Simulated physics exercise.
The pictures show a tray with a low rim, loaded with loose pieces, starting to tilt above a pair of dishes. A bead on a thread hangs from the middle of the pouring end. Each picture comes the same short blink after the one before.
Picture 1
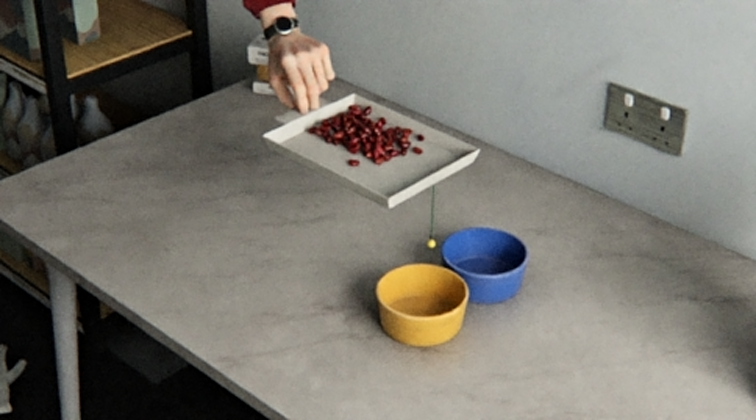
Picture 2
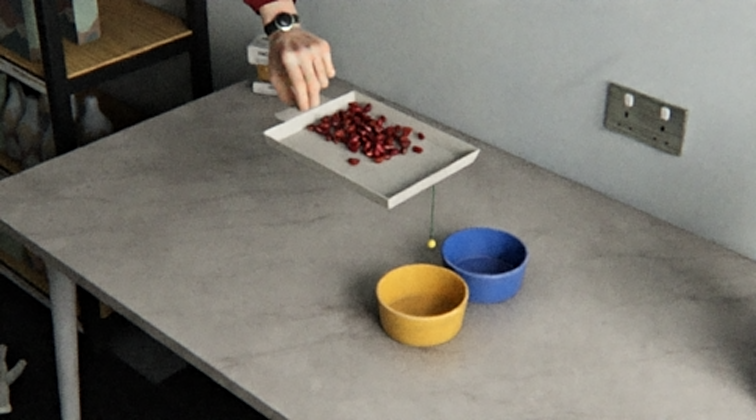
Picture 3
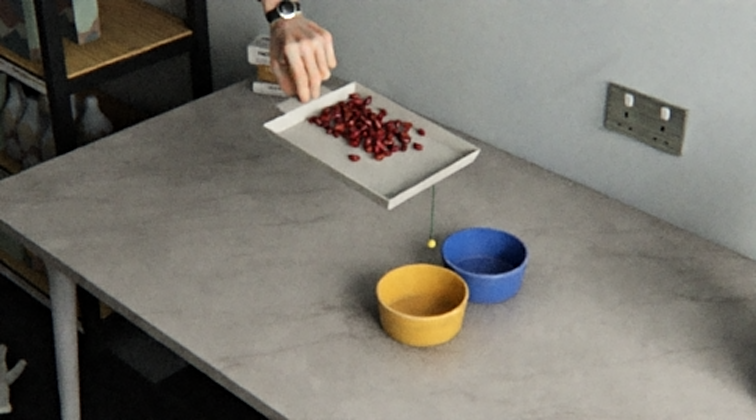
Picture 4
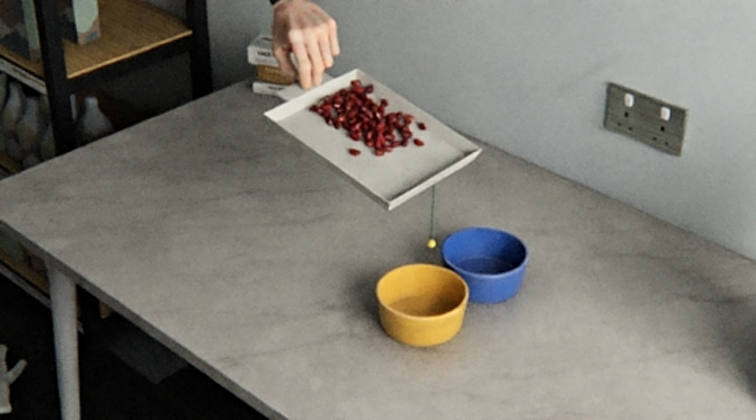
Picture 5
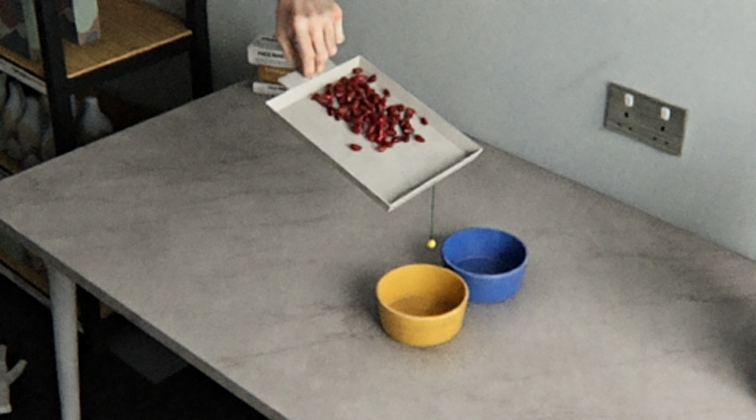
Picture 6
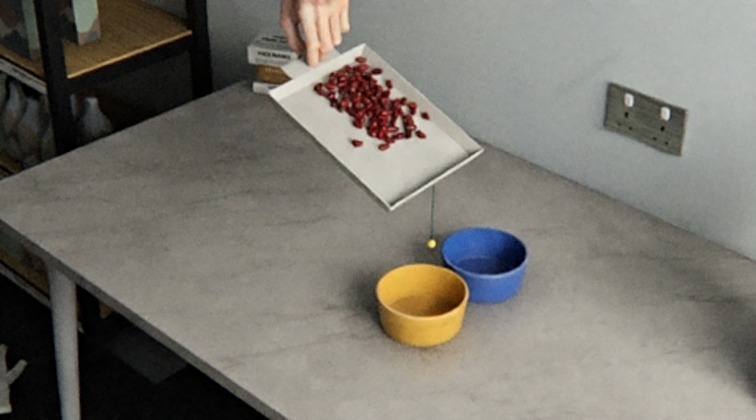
In the video, a hand wearing a watch grips a white tray of dark red beans above a yellow bowl and a blue bowl, then raises the near-hand end, gradually tilting the tray while the hanging bead stays still.
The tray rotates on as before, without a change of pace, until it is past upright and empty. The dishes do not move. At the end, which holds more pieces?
The left dish gets more.
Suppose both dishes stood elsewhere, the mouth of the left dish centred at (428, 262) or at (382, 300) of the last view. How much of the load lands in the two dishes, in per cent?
First some 50, then 80 per cent.
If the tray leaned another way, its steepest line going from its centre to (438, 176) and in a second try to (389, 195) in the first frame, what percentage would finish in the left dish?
First some 10, then 70 per cent.
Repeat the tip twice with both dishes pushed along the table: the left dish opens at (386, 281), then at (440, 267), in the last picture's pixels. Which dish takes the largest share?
The first try: The dish on the left. The second: The left-hand dish.
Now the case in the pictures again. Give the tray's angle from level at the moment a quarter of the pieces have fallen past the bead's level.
At about 80°.
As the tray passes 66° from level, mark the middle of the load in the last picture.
At about (427, 179).
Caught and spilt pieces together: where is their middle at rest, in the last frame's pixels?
At about (430, 311).
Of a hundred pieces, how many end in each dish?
For the left dish some 70 %, for the right dish some 30 %.
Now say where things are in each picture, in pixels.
Corners of the pouring end near (389, 195) and (473, 149), level; middle of the load near (360, 134), kidney beans; left dish near (456, 322); right dish near (517, 280); bead on its thread near (431, 244), in the first frame.
Corners of the pouring end near (389, 196) and (473, 149), level; middle of the load near (361, 132), in the second frame.
Corners of the pouring end near (389, 197) and (474, 149), tipped barely, lowest at the left corner; middle of the load near (361, 126), in the third frame.
Corners of the pouring end near (390, 199) and (475, 149), tipped a little, lowest at the left corner; middle of the load near (362, 117), in the fourth frame.
Corners of the pouring end near (391, 201) and (476, 148), tipped clearly, lowest at the left corner; middle of the load near (364, 108), in the fifth frame.
Corners of the pouring end near (391, 203) and (477, 149), tipped clearly, lowest at the left corner; middle of the load near (366, 100); left dish near (456, 322); right dish near (517, 280), in the sixth frame.
Shortly afterwards, tray tipped steeply; all but a few on the tray; a little in the air.
Next, tray tipped past a quarter turn; near a quarter on the tray; near a third in the left dish; a little in the right dish; a little outside both; near a quarter in the air.
Some moments later, tray tipped past a quarter turn; near two thirds in the left dish; near a quarter in the right dish; a little outside both.
In the end, tray tipped past a quarter turn; near two thirds in the left dish; near a quarter in the right dish; a little outside both.
